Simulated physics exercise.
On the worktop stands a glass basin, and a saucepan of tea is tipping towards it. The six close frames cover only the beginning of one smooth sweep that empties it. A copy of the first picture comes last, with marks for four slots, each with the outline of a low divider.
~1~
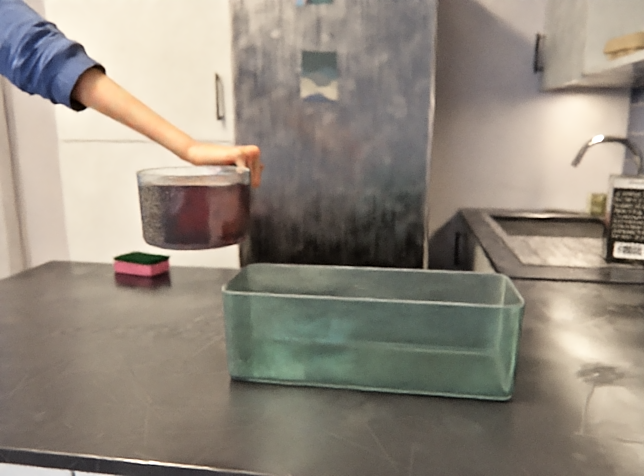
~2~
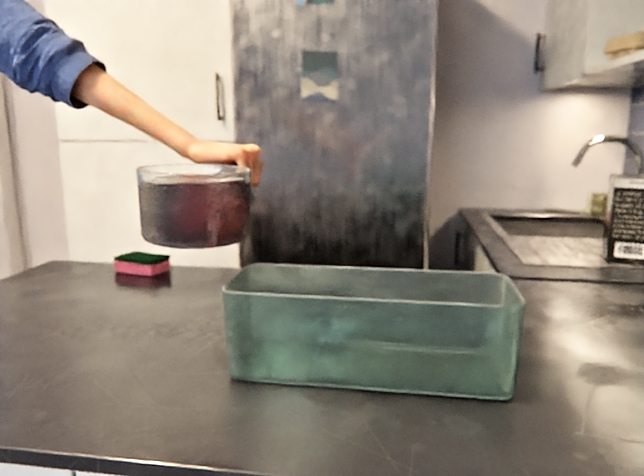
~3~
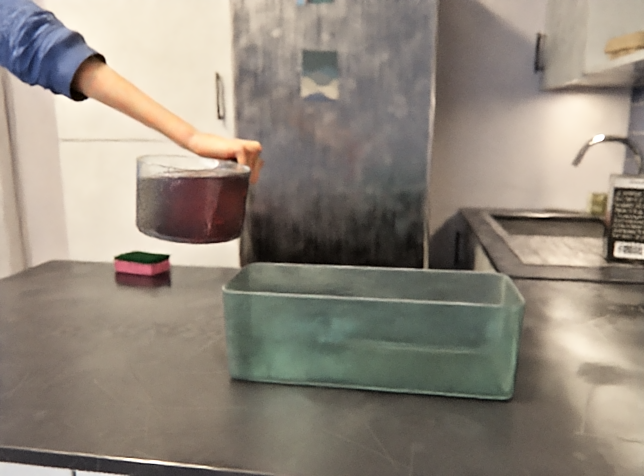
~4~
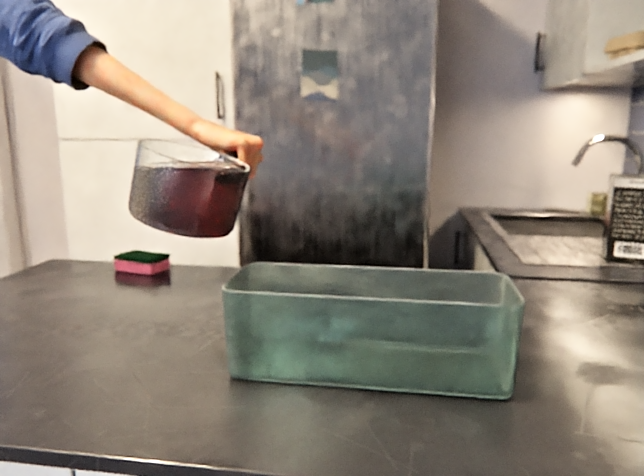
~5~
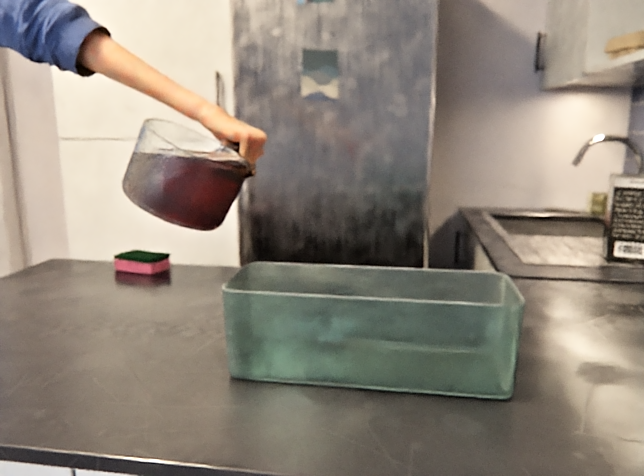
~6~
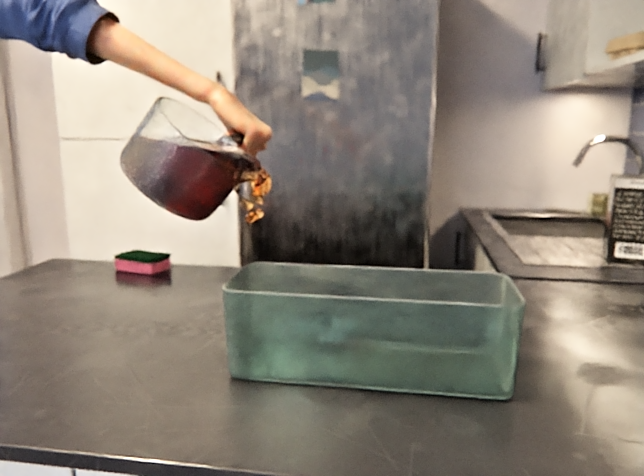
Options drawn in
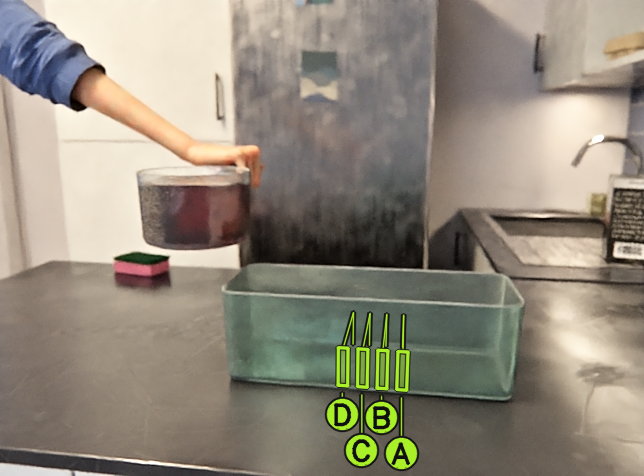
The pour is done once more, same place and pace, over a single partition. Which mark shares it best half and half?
Take D.
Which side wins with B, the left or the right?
The left one.
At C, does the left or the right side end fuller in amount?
More ends on the left.
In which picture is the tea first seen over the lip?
In picture 5.
On the marked copy, A at (401, 397); B at (381, 395); C at (361, 394); D at (342, 392).
For position A, about 84 % ends left of the wall and 11 % right of it; 5 % is lost outside.
For position B, about 82 % ends left of the wall and 14 % right of it; 4 % is lost outside.
For position C, about 76 % ends left of the wall and 21 % right of it.
For position D, about 46 % ends left of the wall and 51 % right of it.
